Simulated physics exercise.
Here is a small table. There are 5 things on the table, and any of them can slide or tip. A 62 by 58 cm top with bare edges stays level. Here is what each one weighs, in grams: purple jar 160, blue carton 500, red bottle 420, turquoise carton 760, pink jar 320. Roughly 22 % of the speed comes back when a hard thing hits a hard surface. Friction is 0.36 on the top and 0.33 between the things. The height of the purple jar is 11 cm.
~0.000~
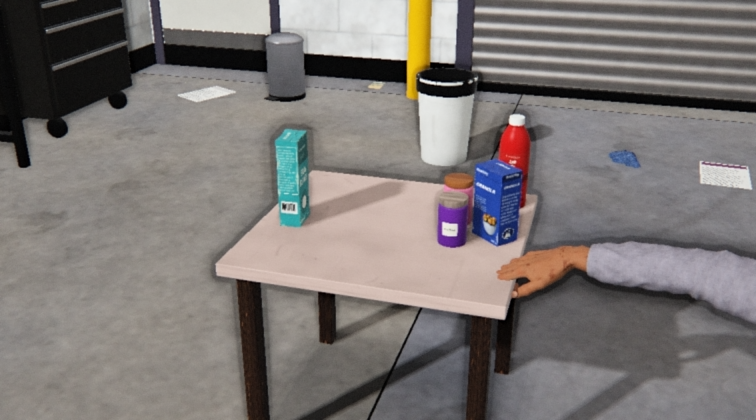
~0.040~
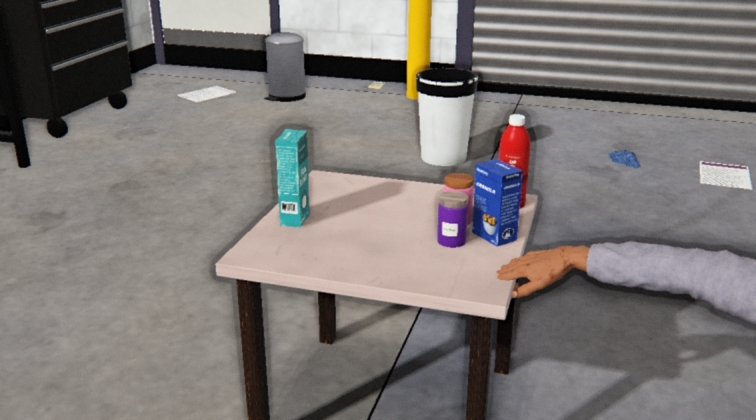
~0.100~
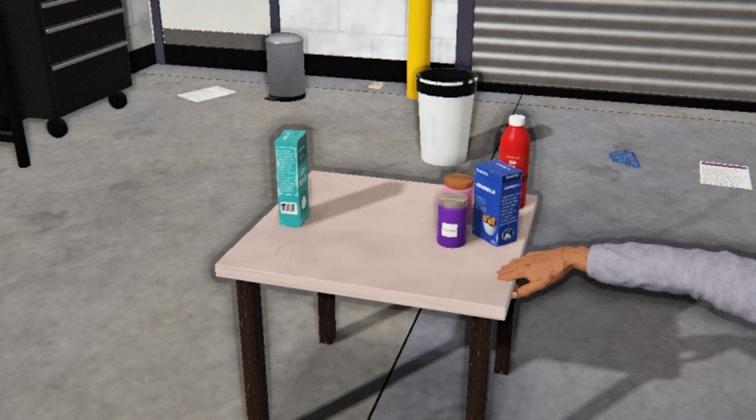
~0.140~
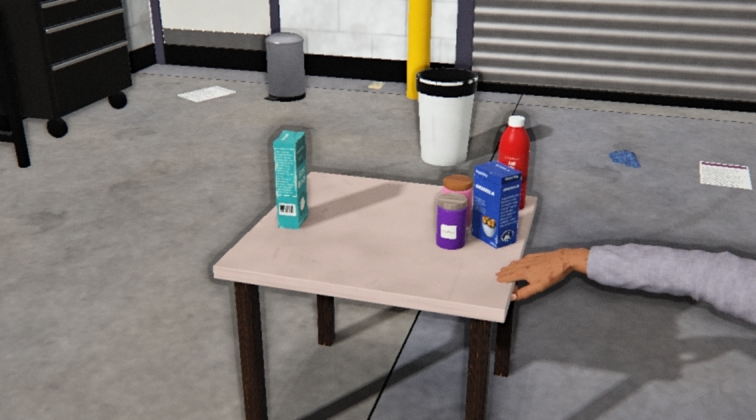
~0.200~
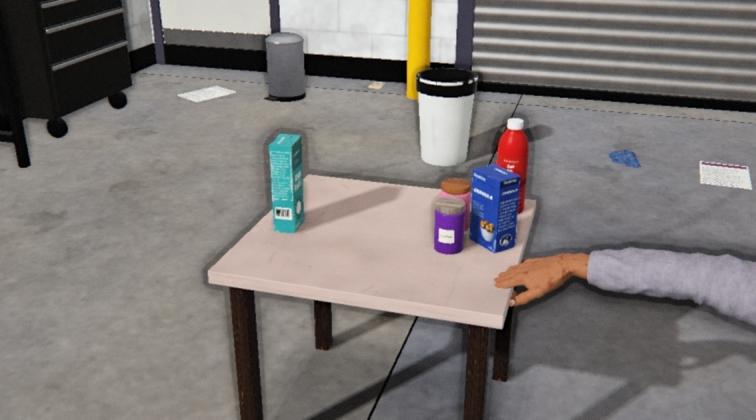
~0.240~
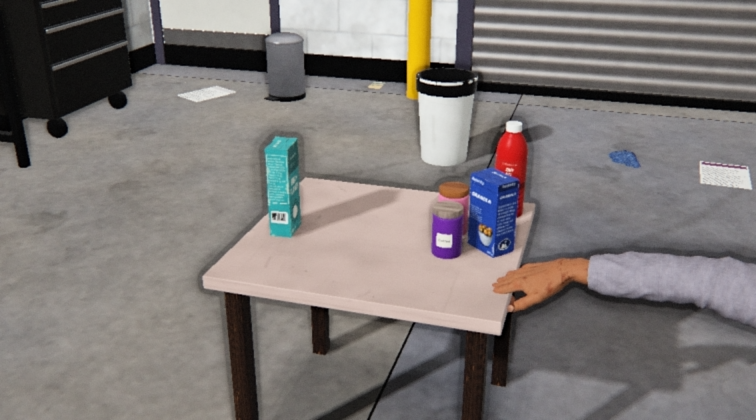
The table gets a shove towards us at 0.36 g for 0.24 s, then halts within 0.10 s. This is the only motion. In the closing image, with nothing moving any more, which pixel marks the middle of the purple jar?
The middle of the purple jar is at roughly (432, 260) in the final view.
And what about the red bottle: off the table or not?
Red bottle: Goes out of bounds.
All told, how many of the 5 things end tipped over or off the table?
That makes 1.
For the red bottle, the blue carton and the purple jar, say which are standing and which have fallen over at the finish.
Final state - red bottle: Goes over; blue carton: Remains on its base; purple jar: Remains on its base.
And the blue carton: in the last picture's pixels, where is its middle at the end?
Around (481, 242).
After 0.44 s, table 14 cm from its start; purple jar slid 4 cm near (434, 256); red bottle leaning 15°; pink jar slid 4 cm.
After 0.94 s, table 14 cm from its start; purple jar slid 6 cm near (432, 260); red bottle on its side; blue carton leaning 4°.
After 1.54 s, table 14 cm from its start; red bottle now off the table; purple jar slid 6 cm near (432, 260); blue carton slid 6 cm.
At rest (2.0 s), off the table, red bottle; not toppled but over 5 cm from the start, purple jar, blue carton, turquoise carton and pink jar. Seen from the same camera at the end, purple jar near (432, 260).
